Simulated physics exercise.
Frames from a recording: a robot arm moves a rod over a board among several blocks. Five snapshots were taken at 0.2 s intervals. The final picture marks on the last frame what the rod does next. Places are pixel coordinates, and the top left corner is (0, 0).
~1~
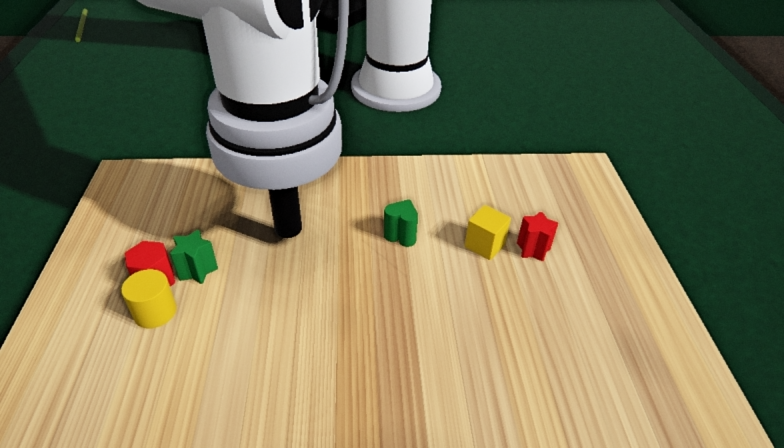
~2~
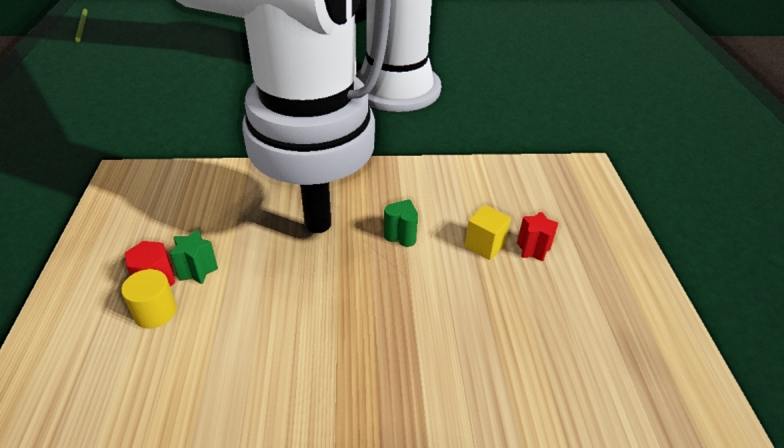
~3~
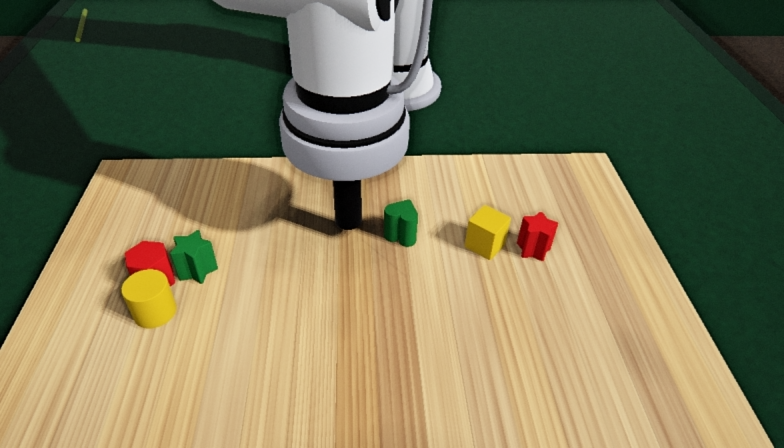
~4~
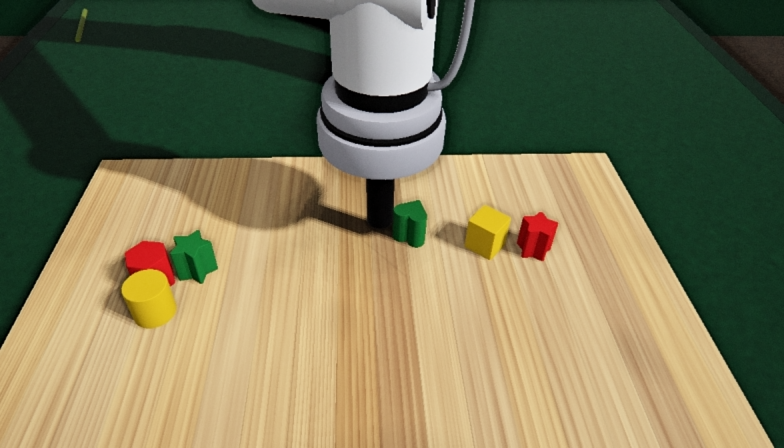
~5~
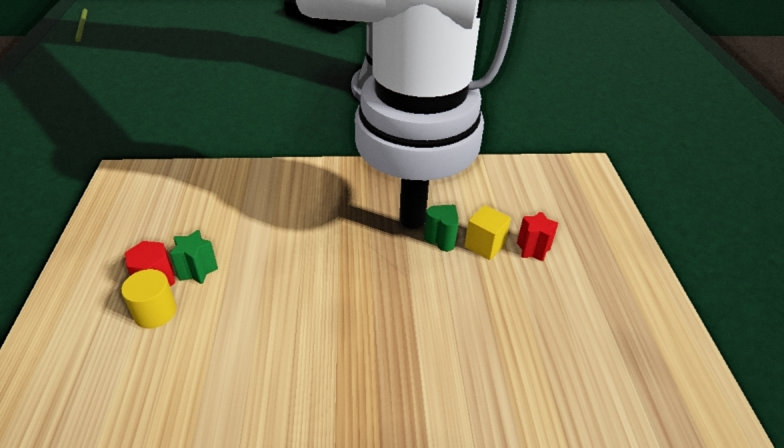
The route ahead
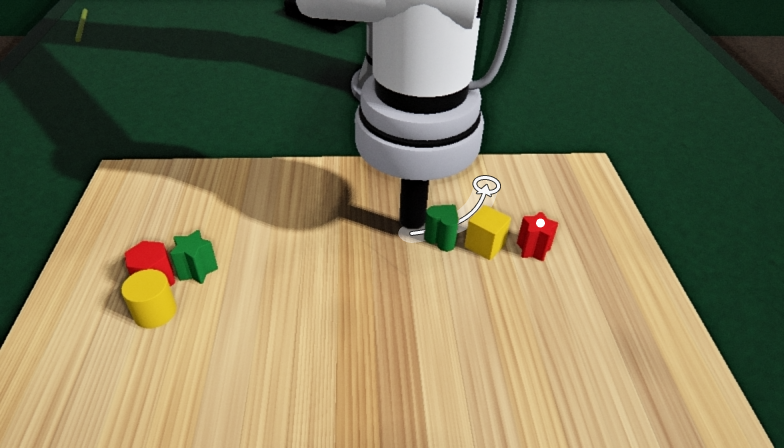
A white robot arm holding a black rod stands over a pale wooden board on a dark green surface, seen from above at a steady angle. A red block, a green star and a yellow cylinder cluster at left, while a green heart, a yellow block and a red star sit right of the rod. The arm slides the rod rightward, meets the heart and pushes it close to the yellow block.
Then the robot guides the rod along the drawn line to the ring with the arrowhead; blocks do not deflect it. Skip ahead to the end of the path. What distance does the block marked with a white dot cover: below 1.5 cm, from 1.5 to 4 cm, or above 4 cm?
The move is short, under 1.5 cm.
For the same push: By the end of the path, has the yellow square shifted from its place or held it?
That one moves away.
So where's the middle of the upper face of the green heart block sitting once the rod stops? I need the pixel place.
The middle of its upper face will lie at (476, 214).
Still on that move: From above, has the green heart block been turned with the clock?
Yes, that is how it ends up.
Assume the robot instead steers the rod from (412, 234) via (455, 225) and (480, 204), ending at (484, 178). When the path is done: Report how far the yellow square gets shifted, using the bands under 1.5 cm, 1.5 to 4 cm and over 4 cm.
It slides somewhere between 1.5 and 4 cm.
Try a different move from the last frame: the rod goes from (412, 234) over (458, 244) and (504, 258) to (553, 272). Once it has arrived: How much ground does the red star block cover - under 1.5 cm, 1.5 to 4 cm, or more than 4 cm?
That block covers upwards of 4 cm.
The line goes from (412, 234) via (450, 225) and (477, 208), ending at (487, 185); the dot is on the red star block.
The first path, step by step. One third of the way, rod at (452, 214); green heart block at (474, 215), turned 70° clockwise; yellow square at (507, 226), turned 15° anticlockwise.
Two thirds of the way, rod at (479, 196); green heart block at (476, 214), turned 85° clockwise; yellow square at (507, 227), turned 15° anticlockwise.
At the end, rod at (489, 173); green heart block at (476, 214), turned 85° clockwise; yellow square at (507, 227), turned 15° anticlockwise; red star block unmoved.
